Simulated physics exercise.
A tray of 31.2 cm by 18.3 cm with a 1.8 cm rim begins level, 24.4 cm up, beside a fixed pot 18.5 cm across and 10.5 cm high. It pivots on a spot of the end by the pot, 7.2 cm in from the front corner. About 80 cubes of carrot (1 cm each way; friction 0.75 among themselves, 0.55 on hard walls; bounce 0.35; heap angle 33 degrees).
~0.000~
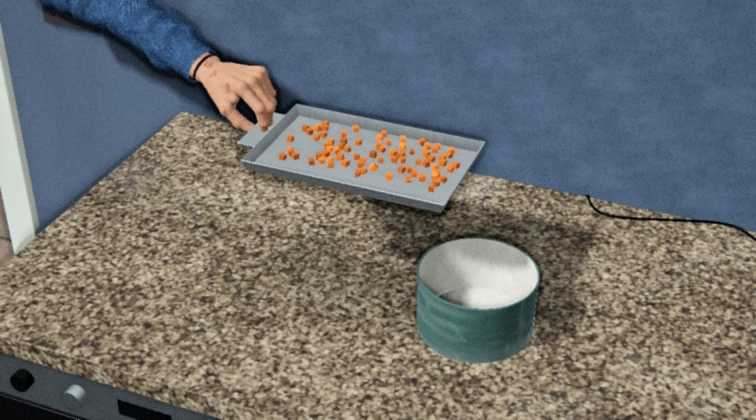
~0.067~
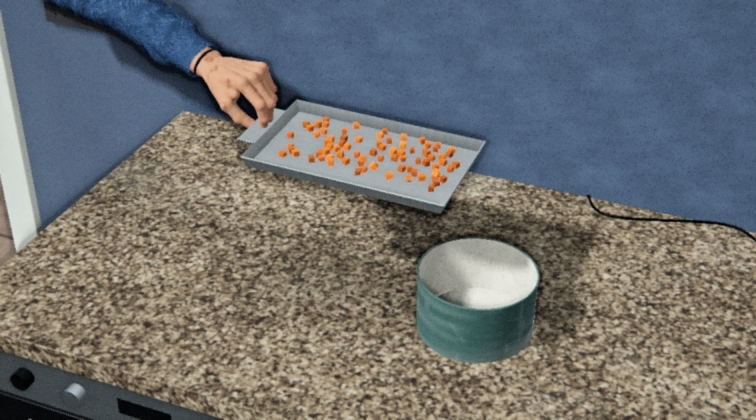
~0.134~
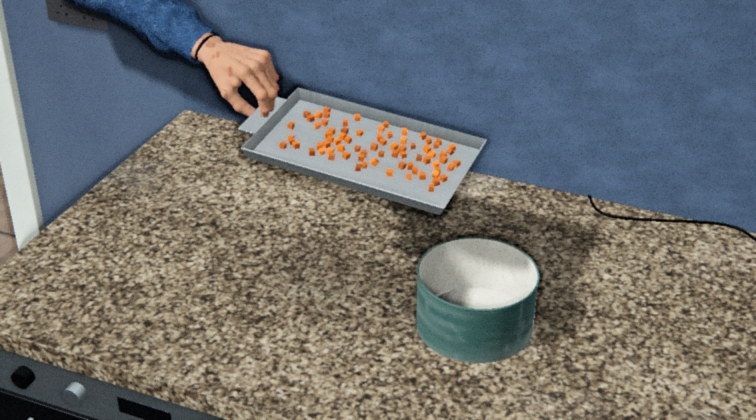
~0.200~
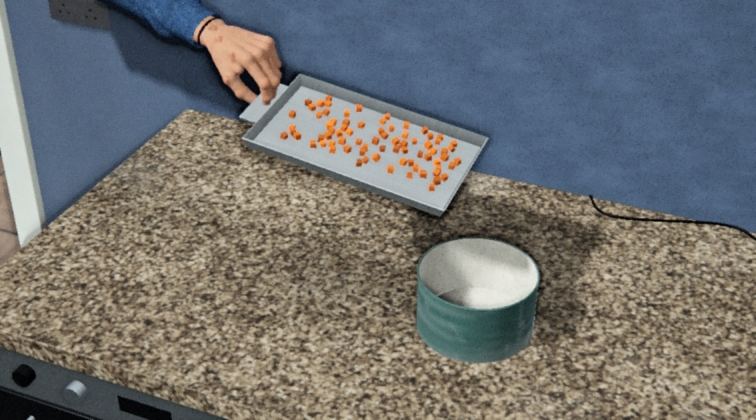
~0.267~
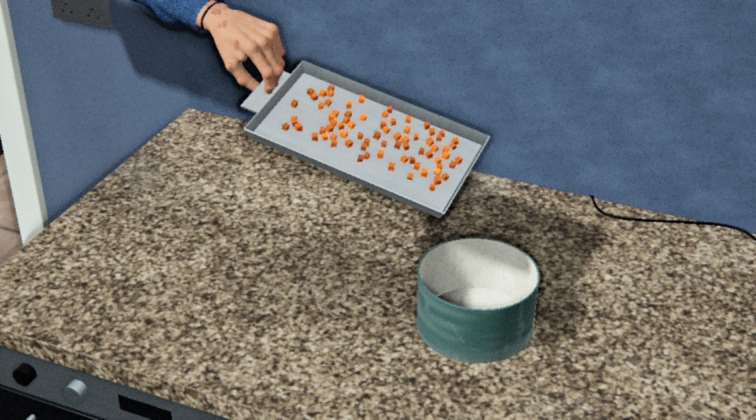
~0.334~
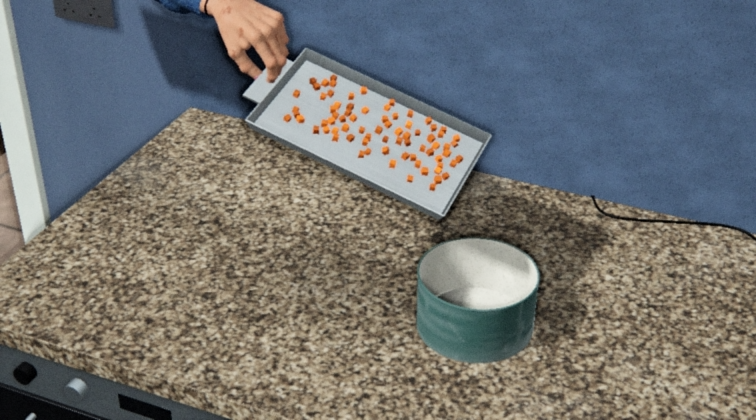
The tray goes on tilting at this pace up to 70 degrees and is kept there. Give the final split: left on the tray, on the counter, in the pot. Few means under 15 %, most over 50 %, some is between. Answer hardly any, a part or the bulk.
Left on the tray: A part; on the counter: A part; in the pot: A part.
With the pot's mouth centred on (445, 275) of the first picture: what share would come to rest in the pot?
About 30 per cent.
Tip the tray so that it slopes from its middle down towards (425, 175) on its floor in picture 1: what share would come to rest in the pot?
Some 35 per cent.
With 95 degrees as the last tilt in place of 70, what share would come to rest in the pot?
In that case some 65 per cent.
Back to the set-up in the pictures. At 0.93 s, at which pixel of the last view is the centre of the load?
Near (440, 205).
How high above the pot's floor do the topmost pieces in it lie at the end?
Some 1.0 cm.
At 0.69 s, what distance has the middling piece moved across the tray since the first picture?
Some 4 cm.
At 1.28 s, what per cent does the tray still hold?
Roughly 35 per cent.
After 0.69 s, tilt 44 degrees; the tray holds 100 %, the pot 0 %.
After 0.93 s, tilt 60 degrees; the tray holds 80 %, the pot 0 %.
After 1.28 s, tilt 70 degrees; the tray holds 35 %, the pot 20 %.
At rest (2.5 s), tray 30 %, counter 40 %, pot 30 %.
